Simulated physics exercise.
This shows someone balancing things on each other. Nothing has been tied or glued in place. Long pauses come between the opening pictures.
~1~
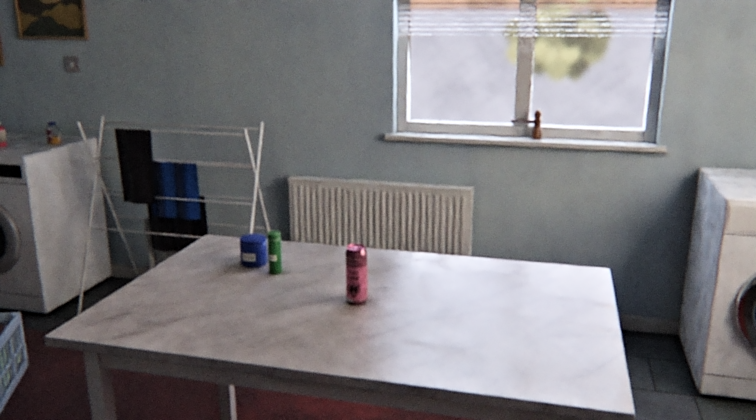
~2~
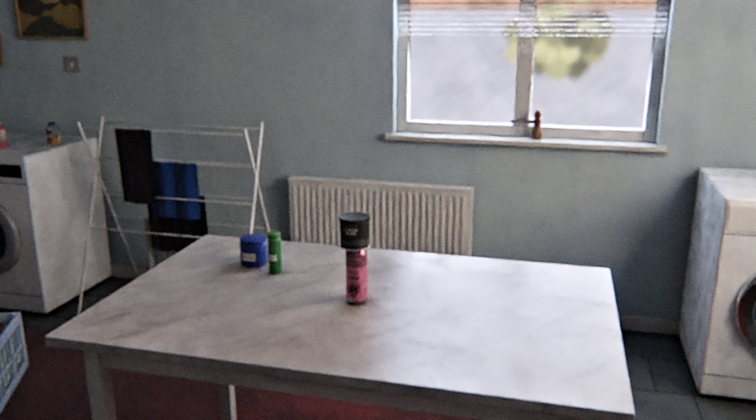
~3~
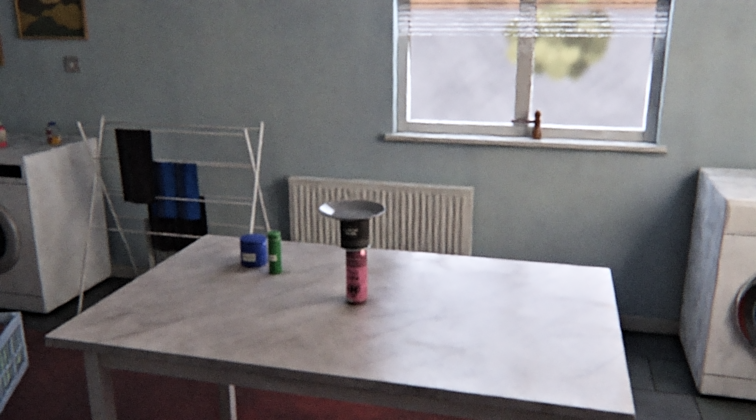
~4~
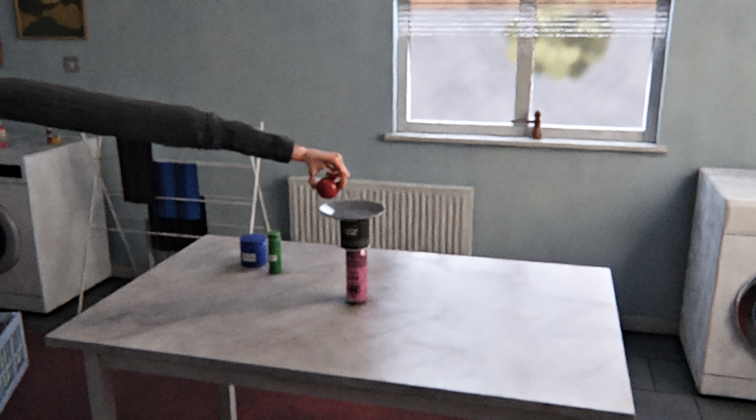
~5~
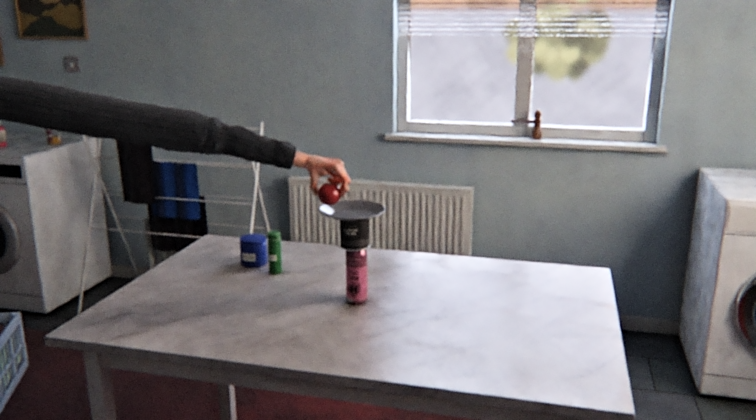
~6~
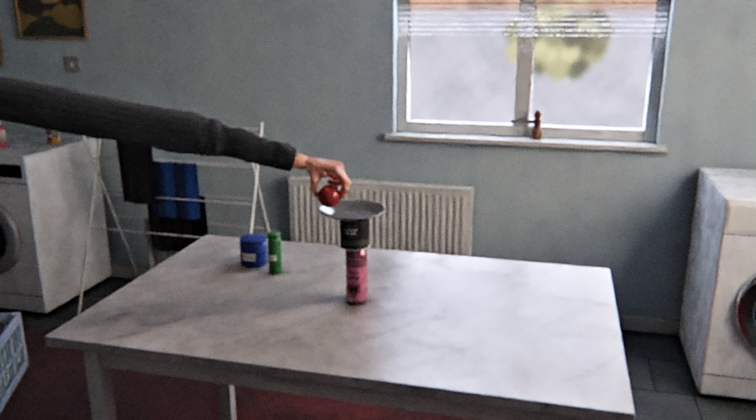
A hand lowers a red tomato onto the plate stacked above a black pot and pink can.
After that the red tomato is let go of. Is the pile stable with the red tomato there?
The pile stays together.
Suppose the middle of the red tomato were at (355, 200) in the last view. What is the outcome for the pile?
It stays stable.
Then, 0.60 s on from there, no change.
Then, 1.50 s on from there, red tomato resting near (328, 196).
Then, 2.50 s on from there, red tomato resting near (327, 196).
In the end, all 6 unmoved. At the end, from the last picture's camera, red tomato near (327, 196). The pile holds.
